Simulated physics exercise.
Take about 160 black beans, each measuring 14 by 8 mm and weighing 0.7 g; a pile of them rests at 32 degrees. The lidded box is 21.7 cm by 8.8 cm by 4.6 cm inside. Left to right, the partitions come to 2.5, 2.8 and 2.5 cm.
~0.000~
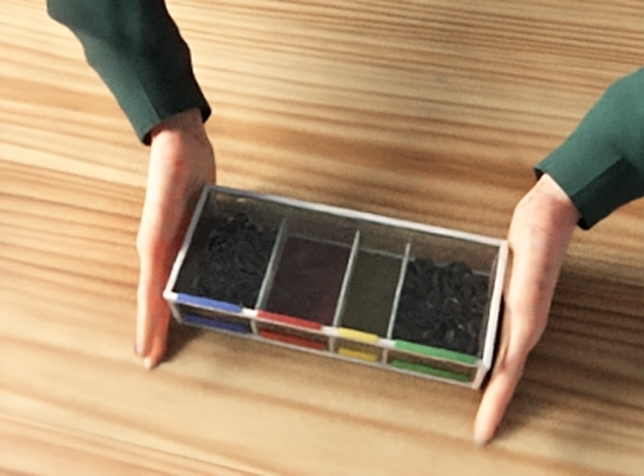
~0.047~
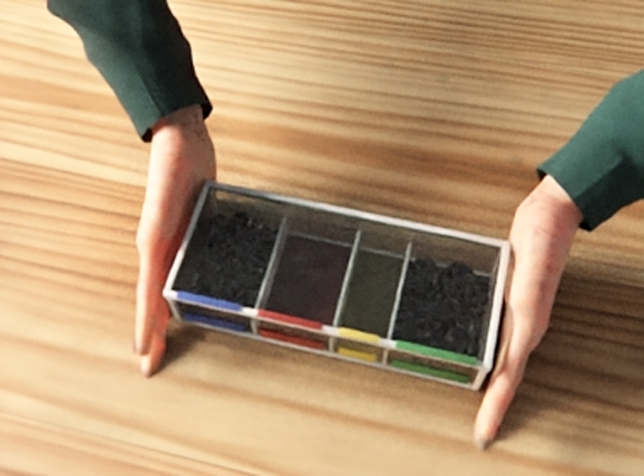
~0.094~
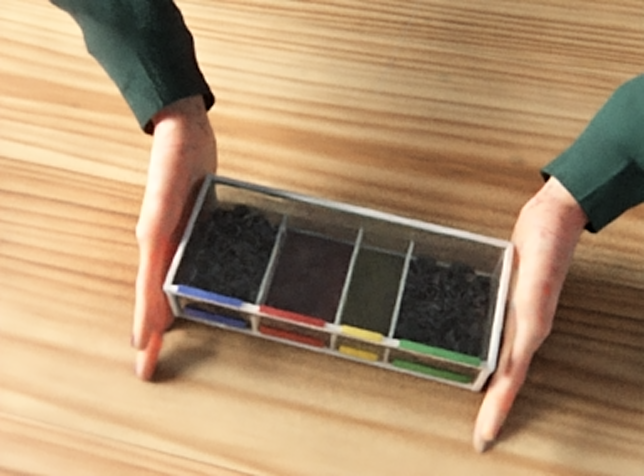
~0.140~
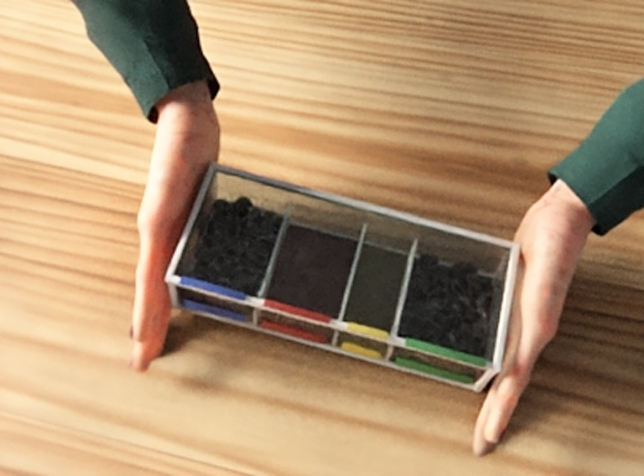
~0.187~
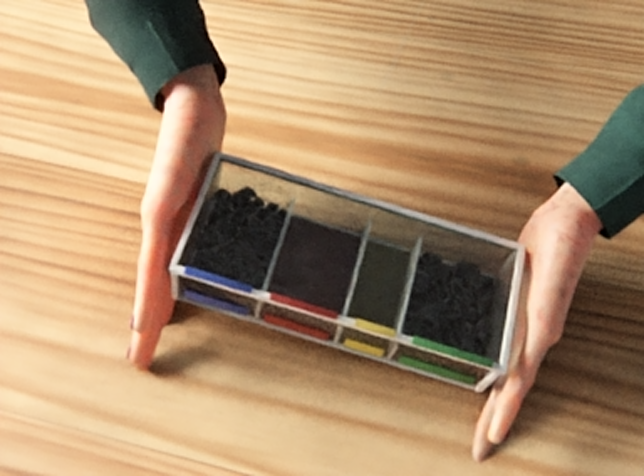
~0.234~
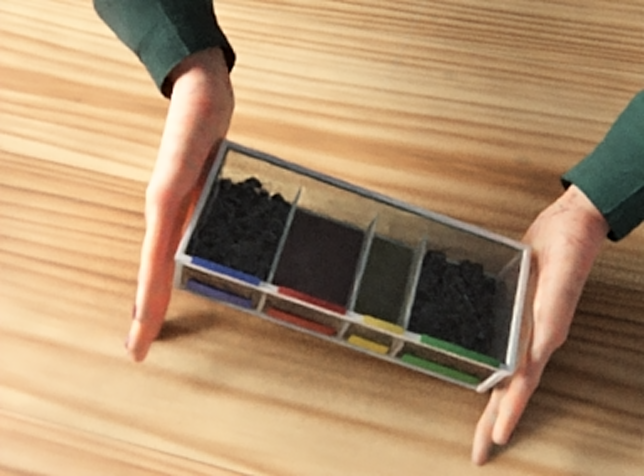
Two hands in green sleeves holding a clear divided box of black beans, gradually tilting it with the left end rising.
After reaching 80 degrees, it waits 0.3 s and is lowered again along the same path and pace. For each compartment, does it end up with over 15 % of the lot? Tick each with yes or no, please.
Red - no; blue - yes; green - yes; yellow - no.
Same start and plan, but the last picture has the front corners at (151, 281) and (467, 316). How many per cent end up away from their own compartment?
Roughly 20 per cent.
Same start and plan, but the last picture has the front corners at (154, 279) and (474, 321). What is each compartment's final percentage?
Each compartment ends like this: Red 5 per cent, blue 70 per cent, green 25 per cent, yellow 0 per cent.
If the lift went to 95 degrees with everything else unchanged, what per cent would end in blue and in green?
In per cent, blue 5 and green 90.
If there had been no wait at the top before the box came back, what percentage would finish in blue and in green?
Then: Blue 25, green 60.
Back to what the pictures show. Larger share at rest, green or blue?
Green.
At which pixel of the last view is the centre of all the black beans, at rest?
After settling, the middle sits near (440, 303).
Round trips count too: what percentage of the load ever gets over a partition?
25 per cent, give or take.
Then, at 1.28 s, tilt 80 degrees; red 5 %, blue 30 %, green 55 %, yellow 5 %.
Then, at 1.97 s, tilt 41 degrees; red 5 %, blue 25 %, green 65 %, yellow 5 %.
After 2.70 s, tilt 0 degrees; red 5 %, blue 25 %, green 65 %, yellow 5 %.
At rest (3.0 s), red 5 %, blue 25 %, green 65 %, yellow 5 %.
